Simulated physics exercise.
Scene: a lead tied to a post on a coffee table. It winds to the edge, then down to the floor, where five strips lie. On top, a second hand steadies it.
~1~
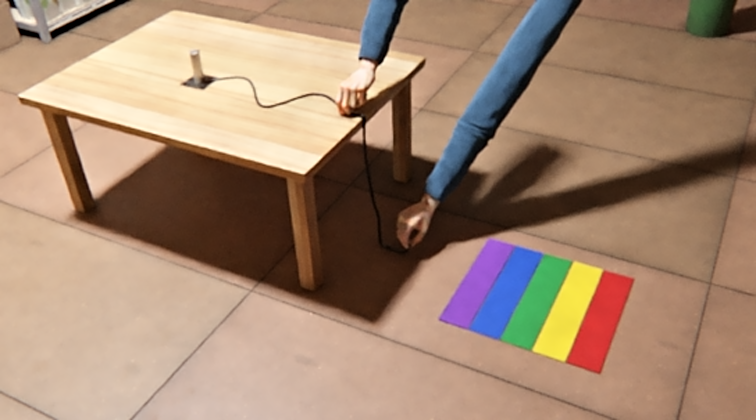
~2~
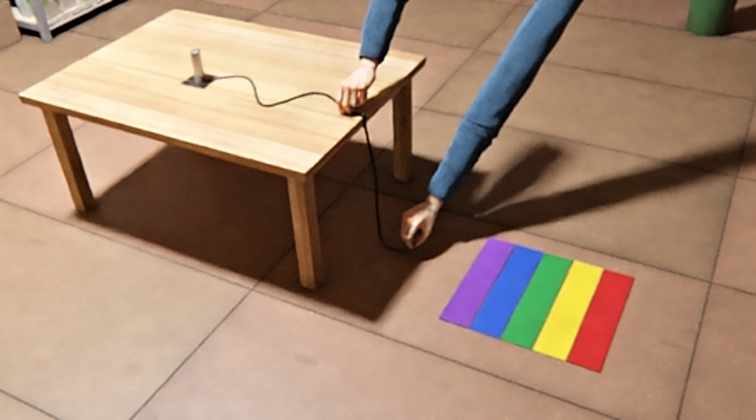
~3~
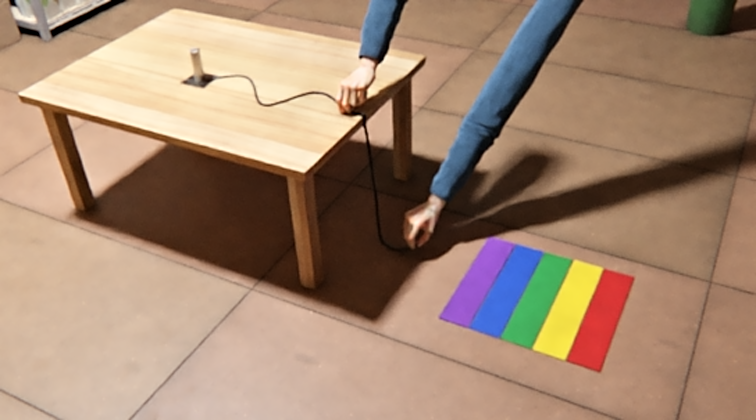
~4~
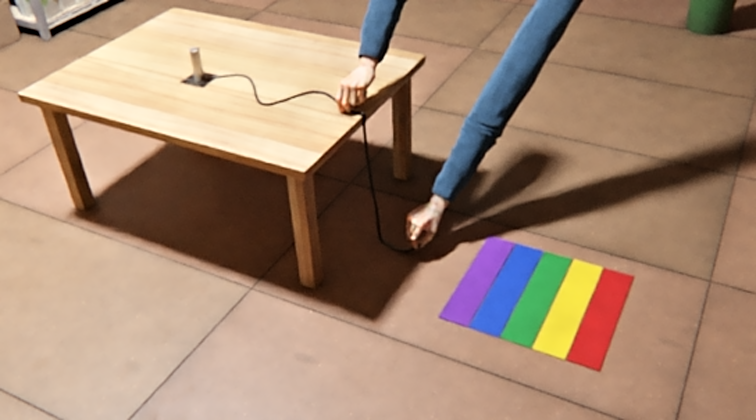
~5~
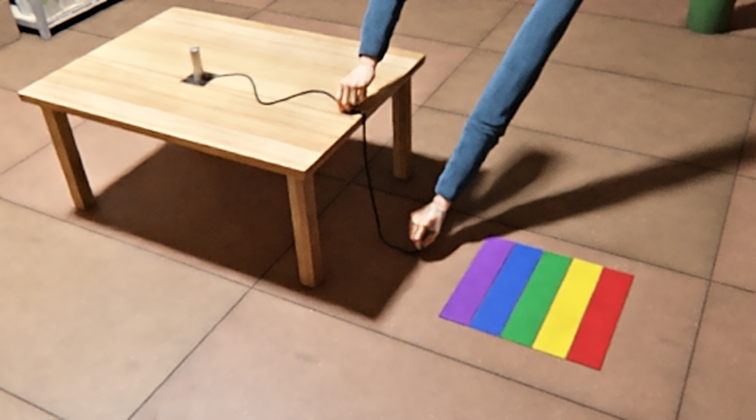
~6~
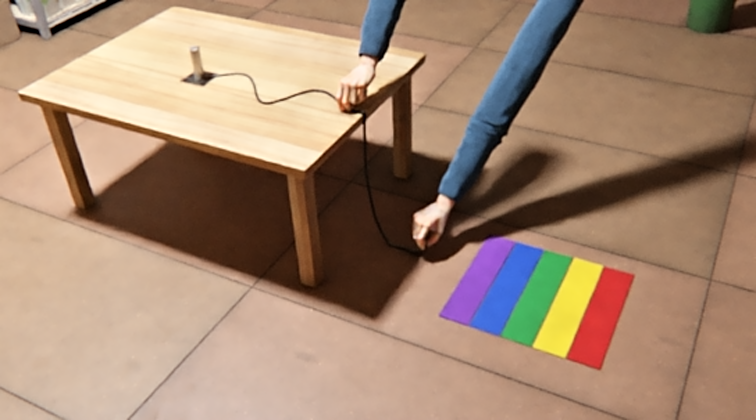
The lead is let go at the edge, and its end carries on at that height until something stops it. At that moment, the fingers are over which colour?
Over the yellow one.
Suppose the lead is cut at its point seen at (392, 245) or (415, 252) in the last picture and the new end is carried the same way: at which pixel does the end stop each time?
Case by case it comes to about (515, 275) and then about (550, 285).
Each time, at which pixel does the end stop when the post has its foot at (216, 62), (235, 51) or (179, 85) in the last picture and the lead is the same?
Respectively (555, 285), (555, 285) and (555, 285).
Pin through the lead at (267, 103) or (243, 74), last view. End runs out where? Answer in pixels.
Roughly (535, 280) and (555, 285).
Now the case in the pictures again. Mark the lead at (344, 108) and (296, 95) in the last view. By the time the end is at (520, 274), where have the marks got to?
Near (372, 146) and (329, 104).
A little later, end near (520, 274); over blue.
Next, end near (552, 284); over green.
When it is tight, end near (571, 289); over yellow. It halts on the yellow strip.
